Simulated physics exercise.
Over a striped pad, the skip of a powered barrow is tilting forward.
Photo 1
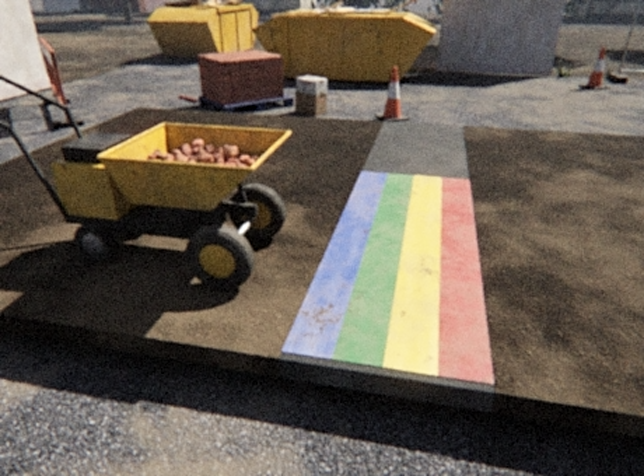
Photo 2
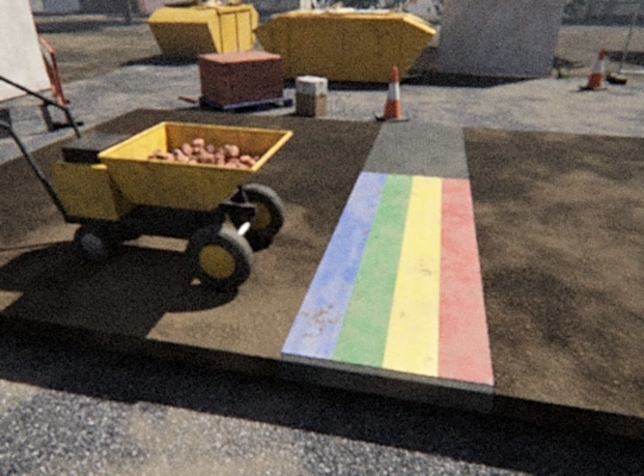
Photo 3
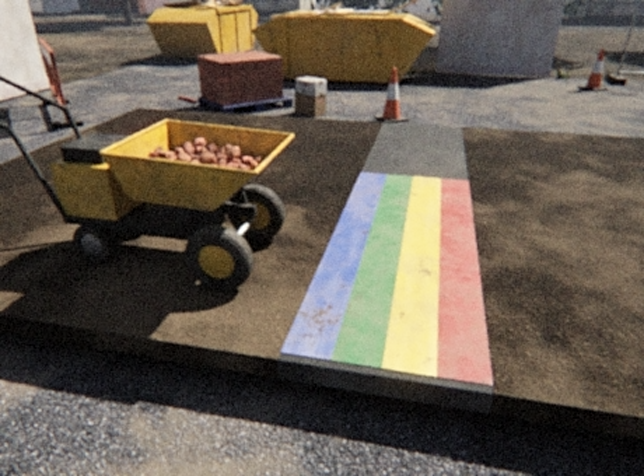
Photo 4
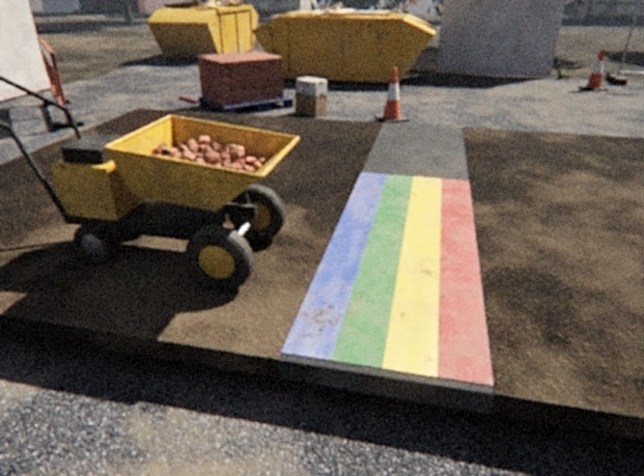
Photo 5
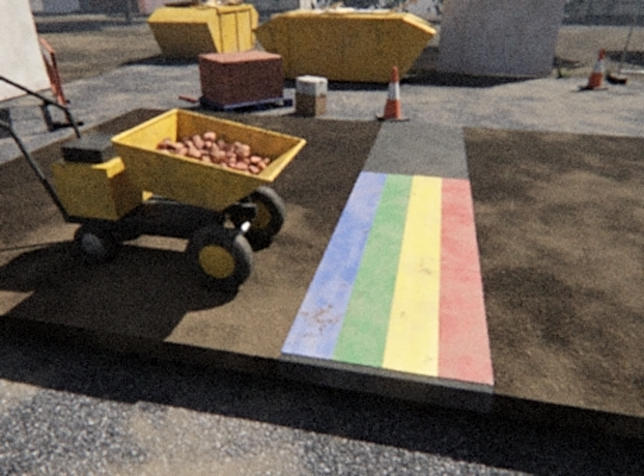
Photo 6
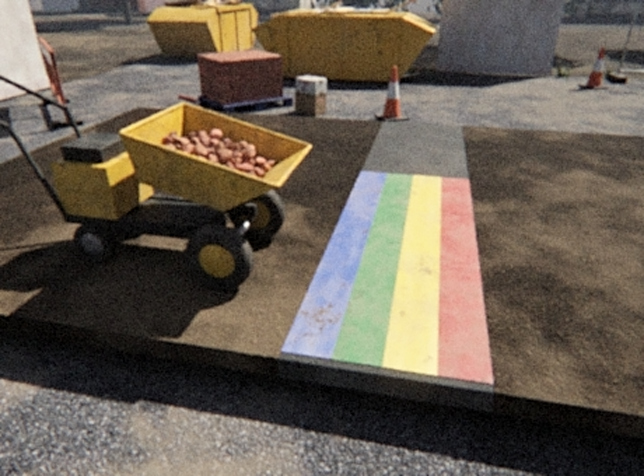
An outdoor work yard with dark soil edged by gravel is seen from slightly above, with yellow skips, stacked reddish blocks and traffic cones behind. On the left stands a yellow powered barrow loaded with reddish rubble, beside a pad striped blue, green, yellow and red from left to right. The barrow's skip starts level, then tilts gradually forward to the right, while its wheels and the camera stay still.
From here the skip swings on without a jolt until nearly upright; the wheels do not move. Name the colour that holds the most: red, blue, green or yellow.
That would be green.
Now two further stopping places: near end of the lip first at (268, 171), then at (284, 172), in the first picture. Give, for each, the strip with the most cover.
Place 1 - that green strip; place 2 - yellow.
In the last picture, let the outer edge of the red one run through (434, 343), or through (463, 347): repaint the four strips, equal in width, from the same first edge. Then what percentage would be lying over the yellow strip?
Respectively 30 and 20 percent.
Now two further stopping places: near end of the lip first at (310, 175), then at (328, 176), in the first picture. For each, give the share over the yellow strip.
Roughly 40 and 30 %.
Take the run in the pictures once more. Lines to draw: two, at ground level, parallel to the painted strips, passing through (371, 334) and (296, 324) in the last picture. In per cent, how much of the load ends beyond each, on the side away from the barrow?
I'd say some 40 in a hundred, and after that 70 in a hundred.
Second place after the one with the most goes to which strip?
The answer is yellow.
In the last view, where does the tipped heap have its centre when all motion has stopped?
I'd mark it at roughly (384, 270).
Just after the last frame, skip tipped steeply; every one in the skip.
A moment on, skip tipped right over; roughly half in the skip; roughly a quarter over the blue strip; roughly a third over the green strip; just a few over the yellow strip.
Further on, skip tipped right over; roughly a quarter in the skip; about a tenth over the blue strip; roughly a third over the green strip; roughly a quarter over the yellow strip; about a tenth over the red strip; just a few off the paint.
When it is over, skip tipped right over; roughly a quarter in the skip; about a tenth over the blue strip; roughly a third over the green strip; roughly a quarter over the yellow strip; about a tenth over the red strip; just a few off the paint.
